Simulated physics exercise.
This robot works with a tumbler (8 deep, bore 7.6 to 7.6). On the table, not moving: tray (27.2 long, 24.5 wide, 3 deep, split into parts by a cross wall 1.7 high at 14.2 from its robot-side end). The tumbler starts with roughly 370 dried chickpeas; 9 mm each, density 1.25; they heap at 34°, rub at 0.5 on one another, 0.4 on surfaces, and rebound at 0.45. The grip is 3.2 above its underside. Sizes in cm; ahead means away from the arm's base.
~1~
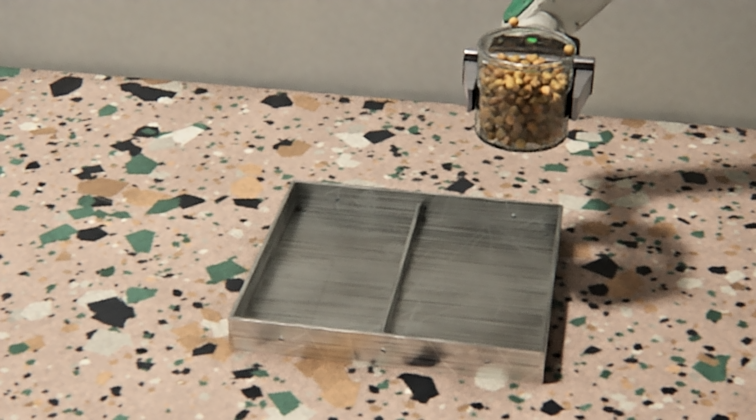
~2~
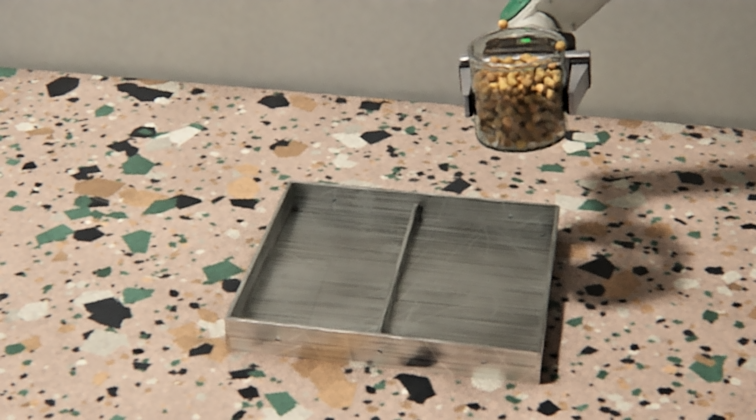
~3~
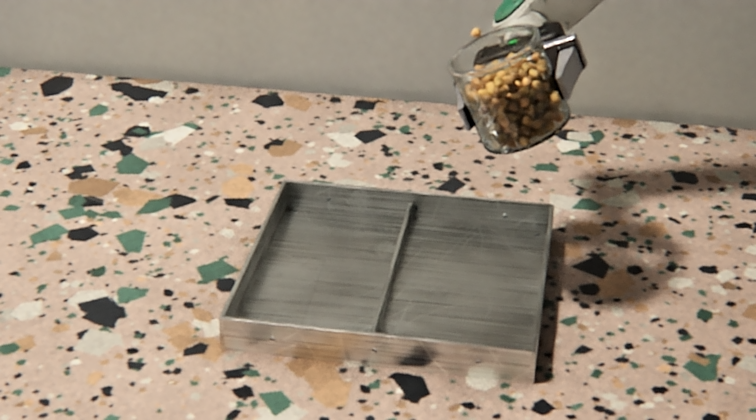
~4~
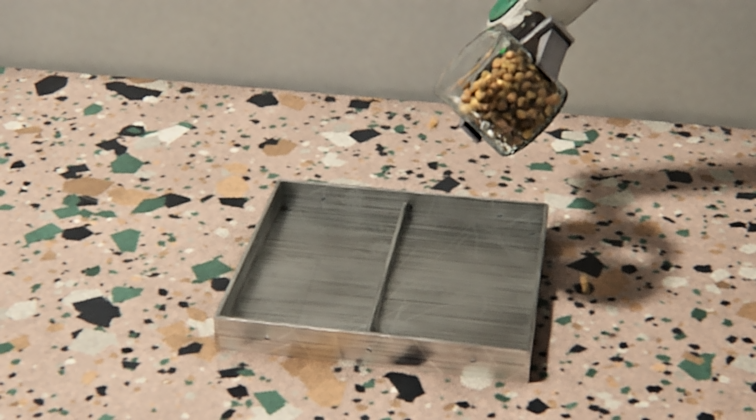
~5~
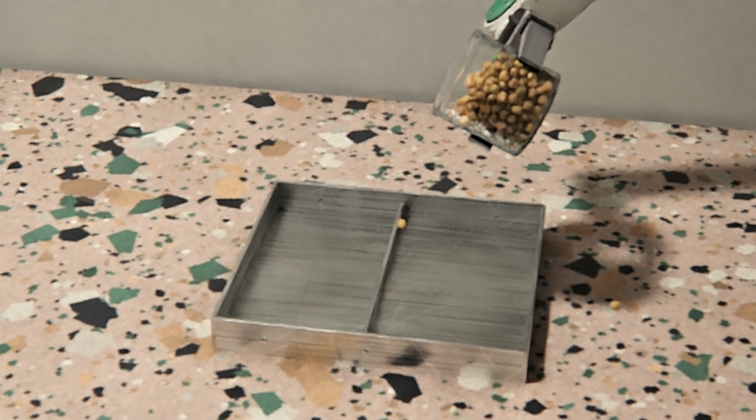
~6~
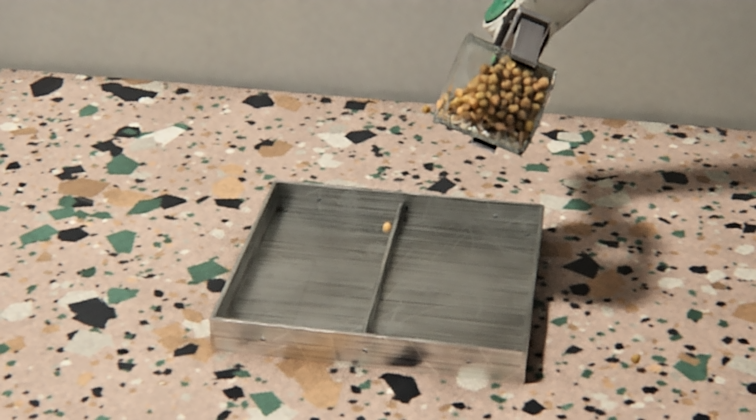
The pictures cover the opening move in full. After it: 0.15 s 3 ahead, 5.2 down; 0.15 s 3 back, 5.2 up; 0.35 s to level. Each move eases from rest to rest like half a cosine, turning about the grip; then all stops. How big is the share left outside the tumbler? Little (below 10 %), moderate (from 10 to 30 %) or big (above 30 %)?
Answer: Little; below 10 % of the dried chickpeas finish outside the tumbler.
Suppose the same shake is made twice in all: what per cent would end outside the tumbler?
It would be near 10 per cent.
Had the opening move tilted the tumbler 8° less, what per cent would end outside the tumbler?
It would be near 0 per cent.
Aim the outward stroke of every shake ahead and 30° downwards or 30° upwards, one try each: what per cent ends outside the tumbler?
Some 20 and 55 per cent.
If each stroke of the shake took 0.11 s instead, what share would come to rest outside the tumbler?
In that case some 10 per cent.
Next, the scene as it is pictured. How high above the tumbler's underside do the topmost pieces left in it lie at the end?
Some 7.5 cm.
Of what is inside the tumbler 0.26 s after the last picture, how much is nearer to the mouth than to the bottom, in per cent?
About 40 per cent.
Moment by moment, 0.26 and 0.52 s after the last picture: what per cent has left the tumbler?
About 0, 5.
Then, 0.26 s on, tilted 71° forward, highest piece 23 above the table; 364 in the tumbler, 2 in the far-side part, 1 on the table or floor, 6 in flight or on a rim.
Then, 0.52 s on, tilted 22° forward, highest piece 25 above the table; 357 in the tumbler, 8 in the far-side part, 6 in the robot-side part, 1 on the table or floor, 1 in flight or on a rim.
Then, 0.85 s on, level, highest piece 25 above the table; 356 in the tumbler, 10 in the far-side part, 6 in the robot-side part, 1 on the table or floor.
Then, 1.90 s on, level, highest piece 25 above the table; 356 in the tumbler, 10 in the far-side part, 6 in the robot-side part, 1 on the table or floor.
In the end, 356 in the tumbler, 10 in the far-side part, 6 in the robot-side part, 1 on the table or floor. That is 5 % outside the tumbler.
